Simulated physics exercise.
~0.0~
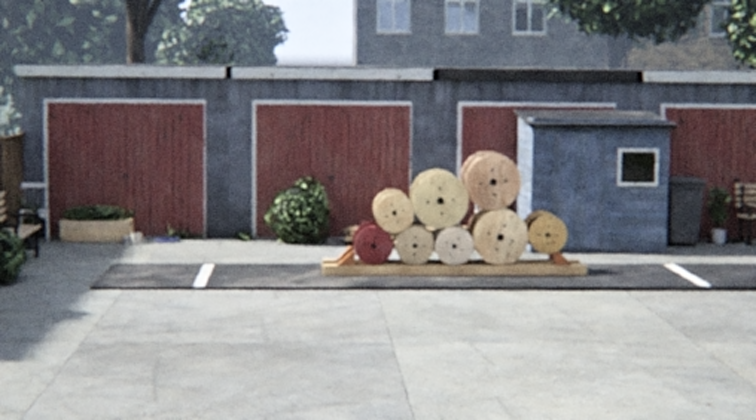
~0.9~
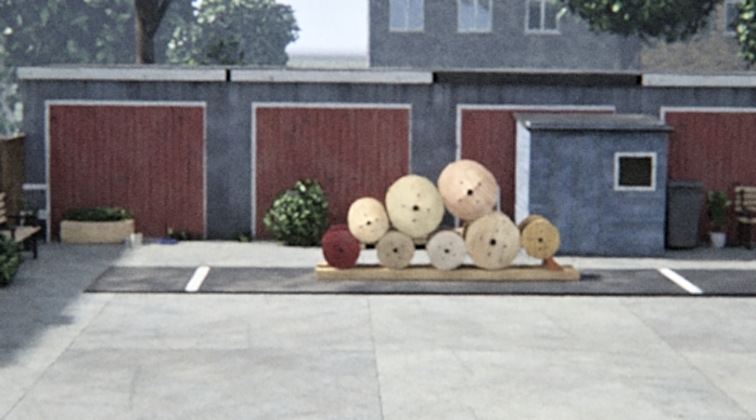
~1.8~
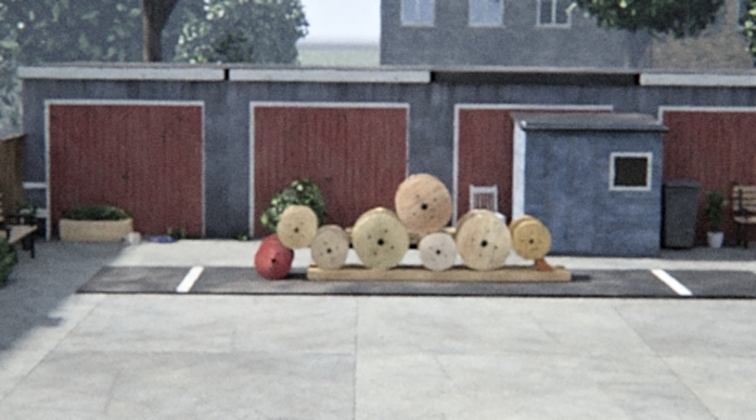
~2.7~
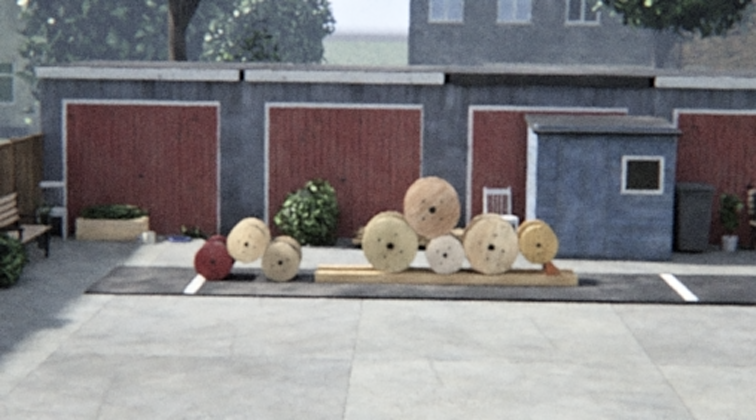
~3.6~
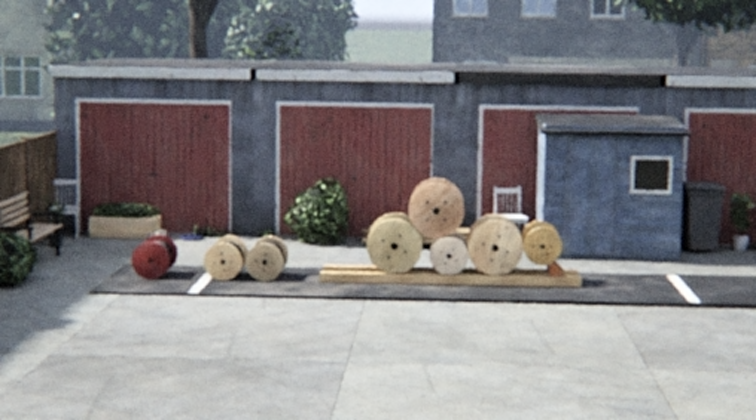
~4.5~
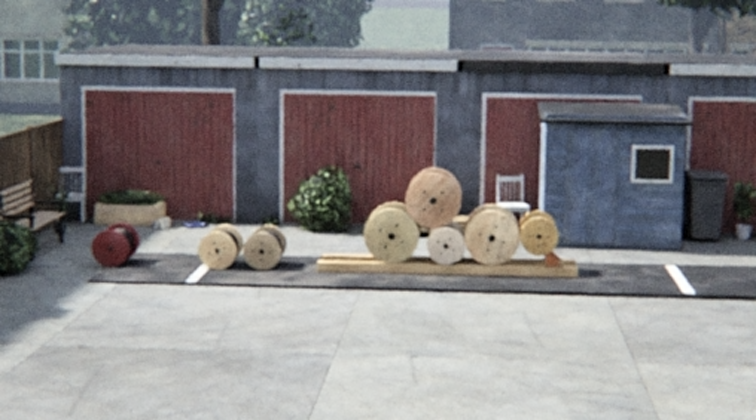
To begin with, eight cable reels, one of them red at the lower left, sit stacked on wooden bearers in front of a row of garages with red doors. With the left side no longer held, the bottom row spreads left and the upper reels sink into the widening gaps. The red reel drops off the bearers and rolls left, with two pale reels following it down. It crosses the left white line and keeps rolling, ending well beyond it. The two pale reels stand close together near the line, while five reels remain on the bearers, one resting on top.
